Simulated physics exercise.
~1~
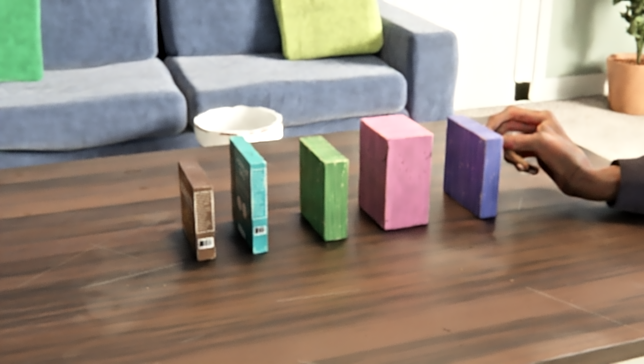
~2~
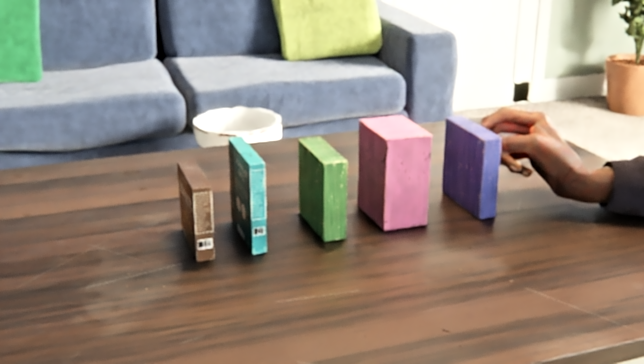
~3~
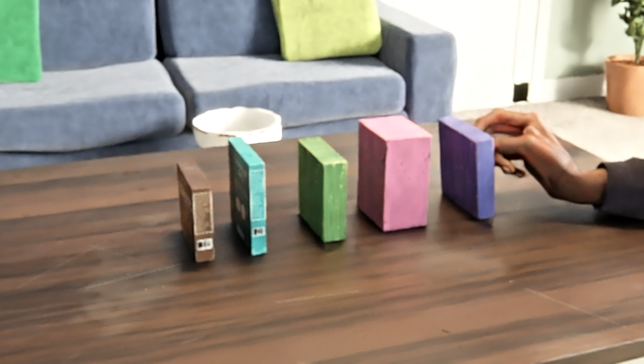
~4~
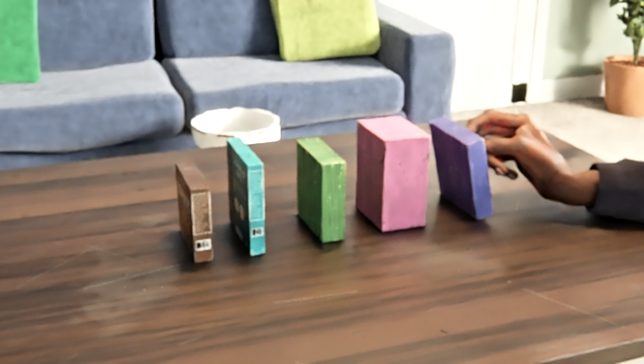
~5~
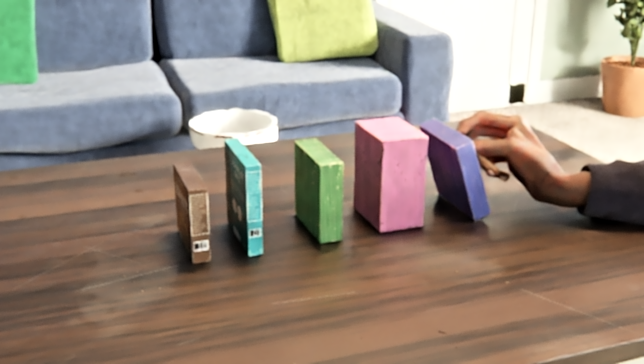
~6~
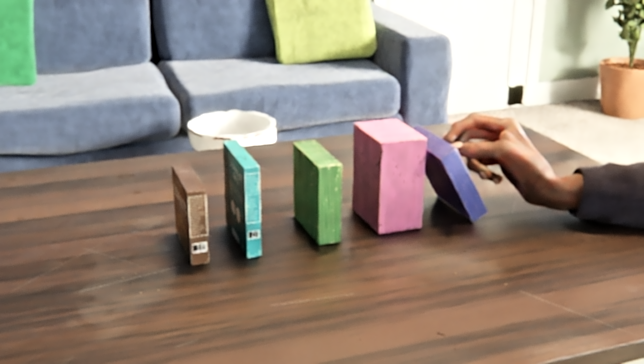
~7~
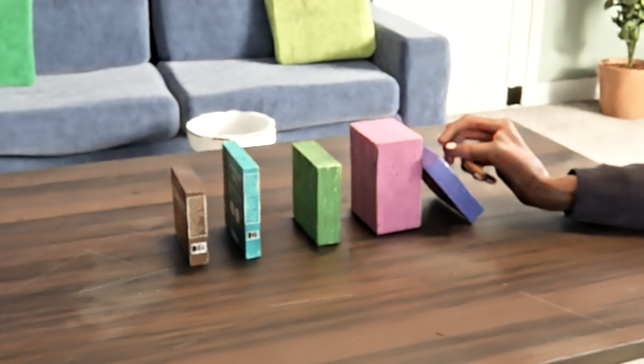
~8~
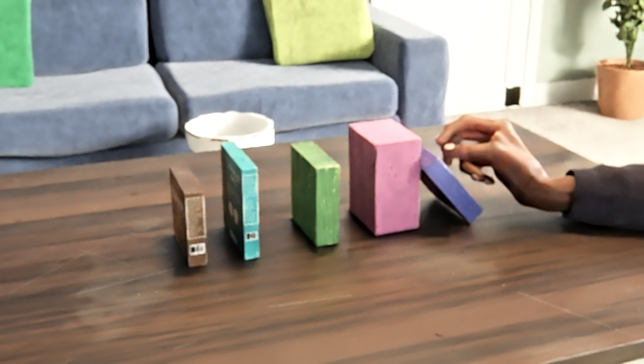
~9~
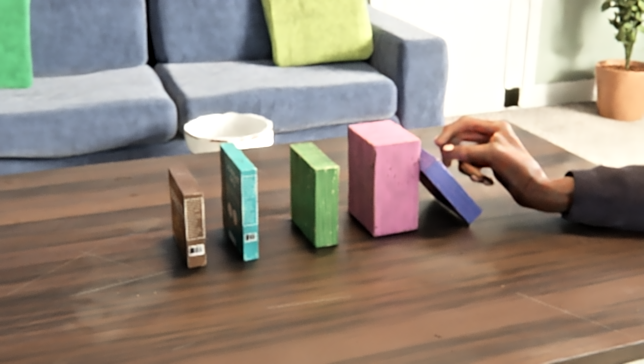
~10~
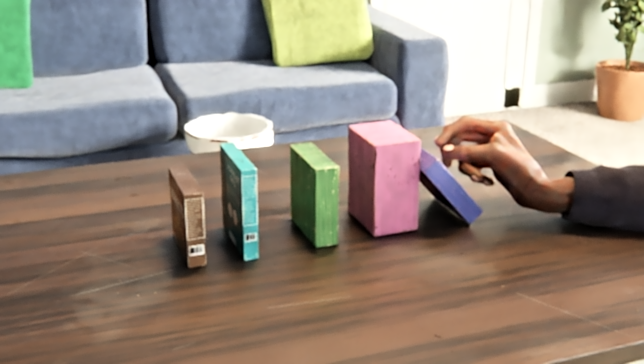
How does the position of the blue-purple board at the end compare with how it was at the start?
At the start the board stands upright on the table, but by the end it is tilted to the left, leaning against the pink block.
